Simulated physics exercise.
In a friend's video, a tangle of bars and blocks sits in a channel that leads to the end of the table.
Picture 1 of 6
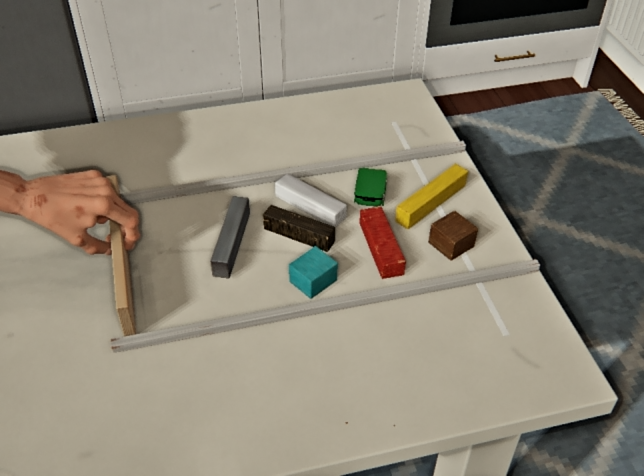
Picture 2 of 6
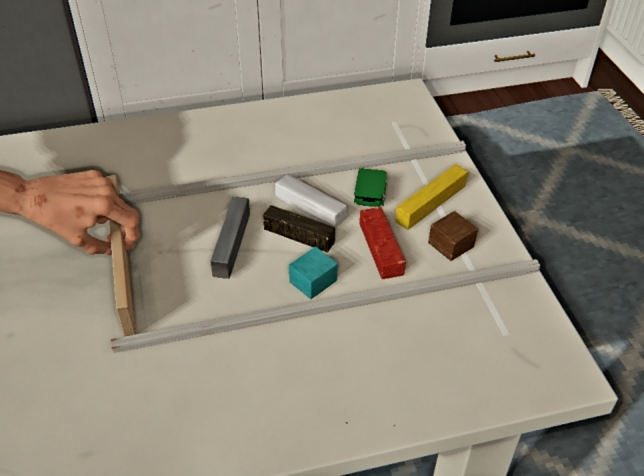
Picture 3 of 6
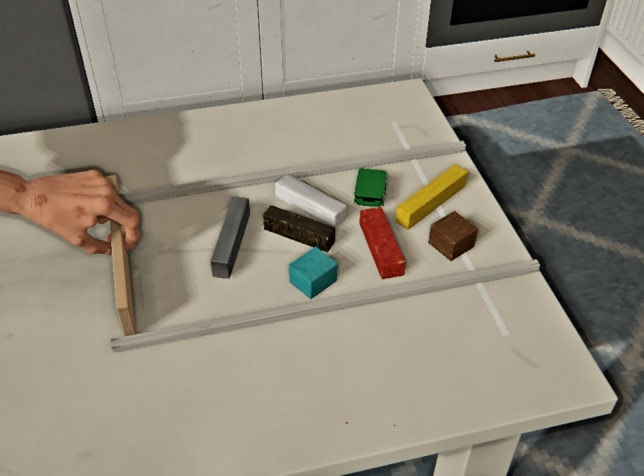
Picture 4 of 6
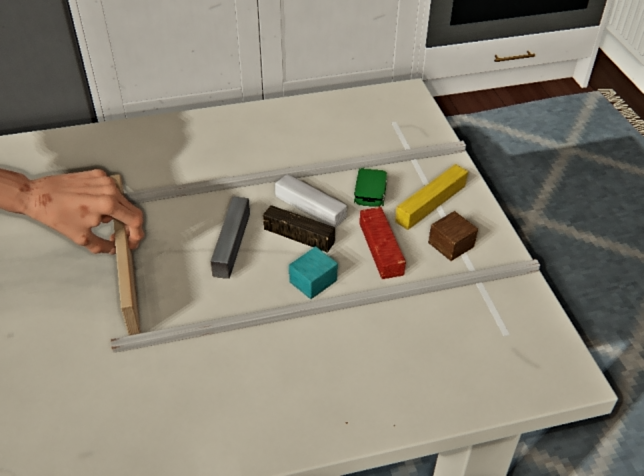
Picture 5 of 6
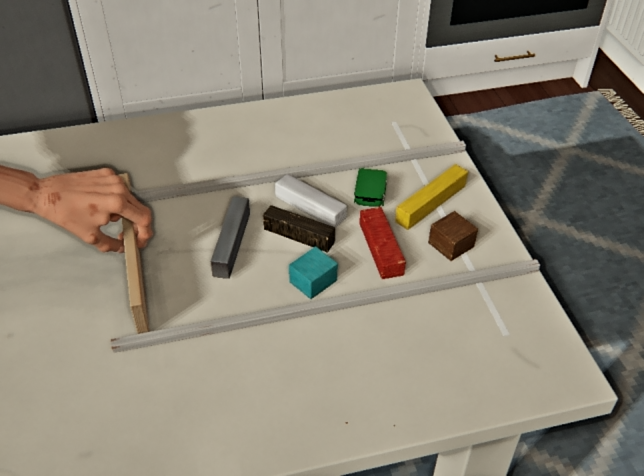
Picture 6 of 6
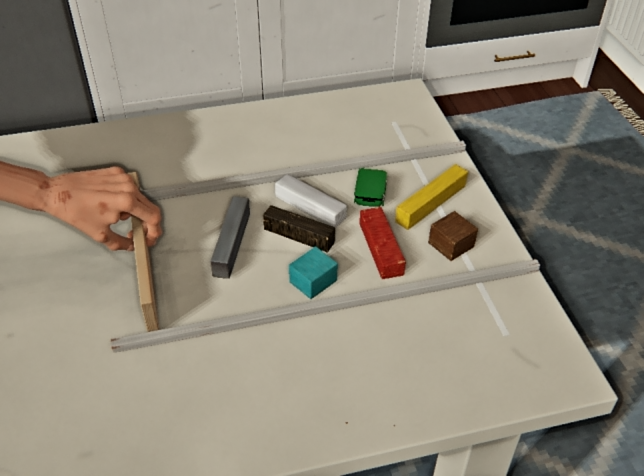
To begin with, a hand holds a wooden board upright at the left of a channel on a pale table, with colourful bars and blocks scattered to its right. The hand stays nearly still, then slides the board slightly rightward, while the pieces remain unmoved and untouched.
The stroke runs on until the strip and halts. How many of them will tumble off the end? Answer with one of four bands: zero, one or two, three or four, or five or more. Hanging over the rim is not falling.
One or two.
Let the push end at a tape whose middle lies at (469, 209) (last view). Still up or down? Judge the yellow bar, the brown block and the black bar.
As for the yellow bar, it ends up falling; the brown block ends up falling; the black bar keeps its place.
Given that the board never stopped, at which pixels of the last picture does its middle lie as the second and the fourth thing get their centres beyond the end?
About (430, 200) and about (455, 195).
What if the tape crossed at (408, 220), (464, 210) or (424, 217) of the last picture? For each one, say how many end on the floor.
In that order 0, 4 and 0.
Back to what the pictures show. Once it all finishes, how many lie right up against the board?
That makes 3.
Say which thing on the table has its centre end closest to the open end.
Green case.
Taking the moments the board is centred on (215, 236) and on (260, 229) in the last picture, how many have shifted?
At the first spot the count is 1, and at the second it is 2.
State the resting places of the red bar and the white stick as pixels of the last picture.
The first comes to rest at (498, 222), and the second at (453, 171).
Soon after, none off yet; yellow bar at rest near (432, 196); brown block at rest near (453, 236); green case at rest near (371, 189).
In the end, the number that fall off is one or two; gone, brown block and yellow bar.
